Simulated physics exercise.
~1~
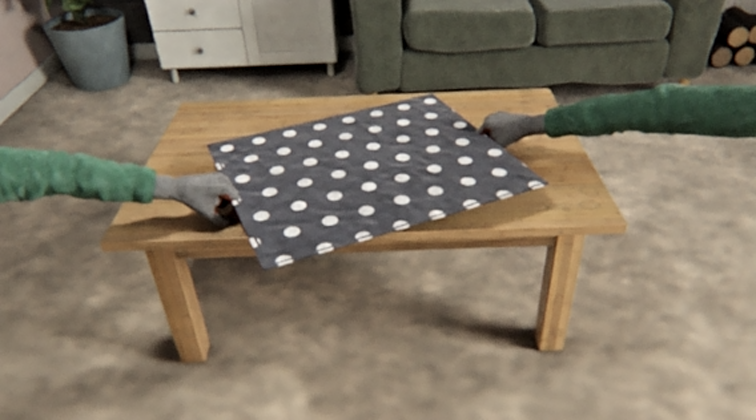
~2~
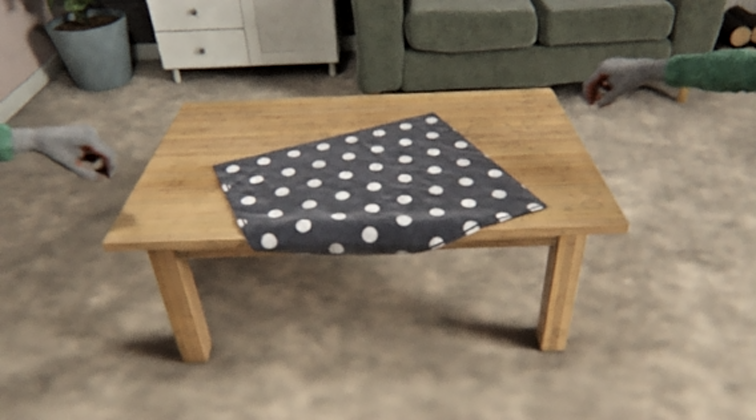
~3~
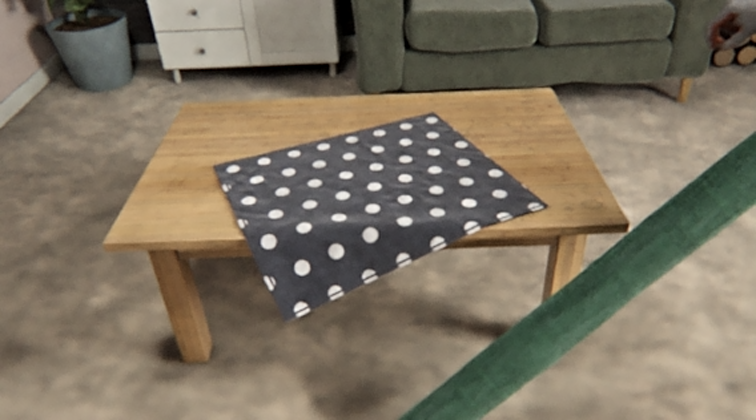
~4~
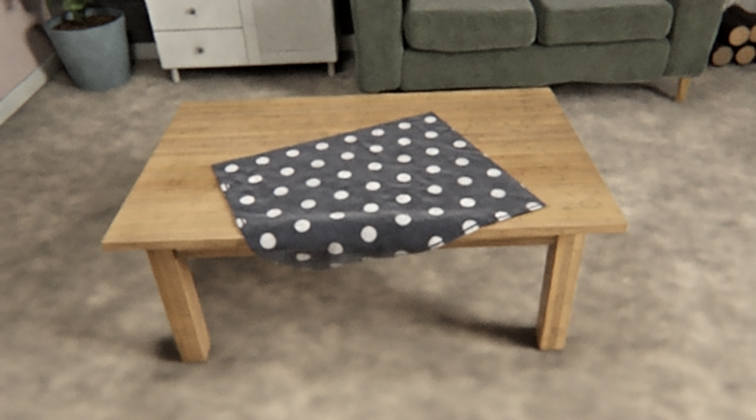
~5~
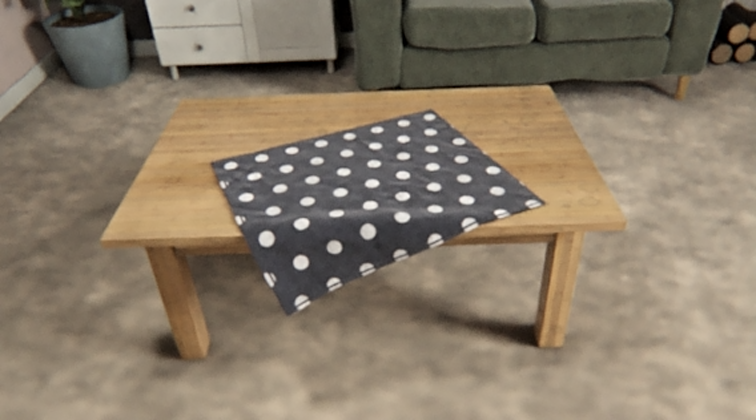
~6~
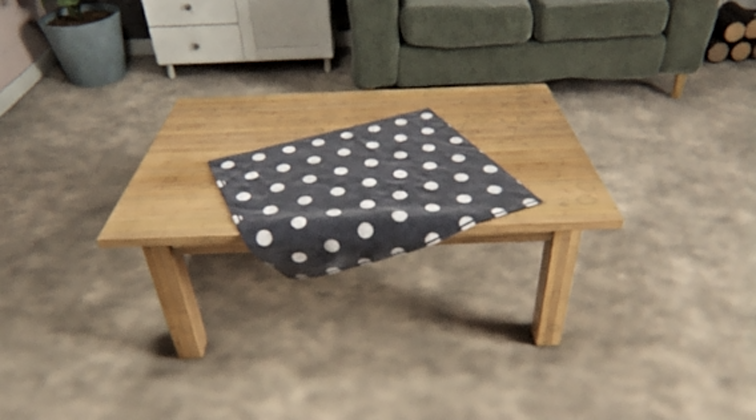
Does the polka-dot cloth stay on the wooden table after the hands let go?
Yes, the cloth stays on the table, with most of it lying on the top and one corner hanging over the near edge.
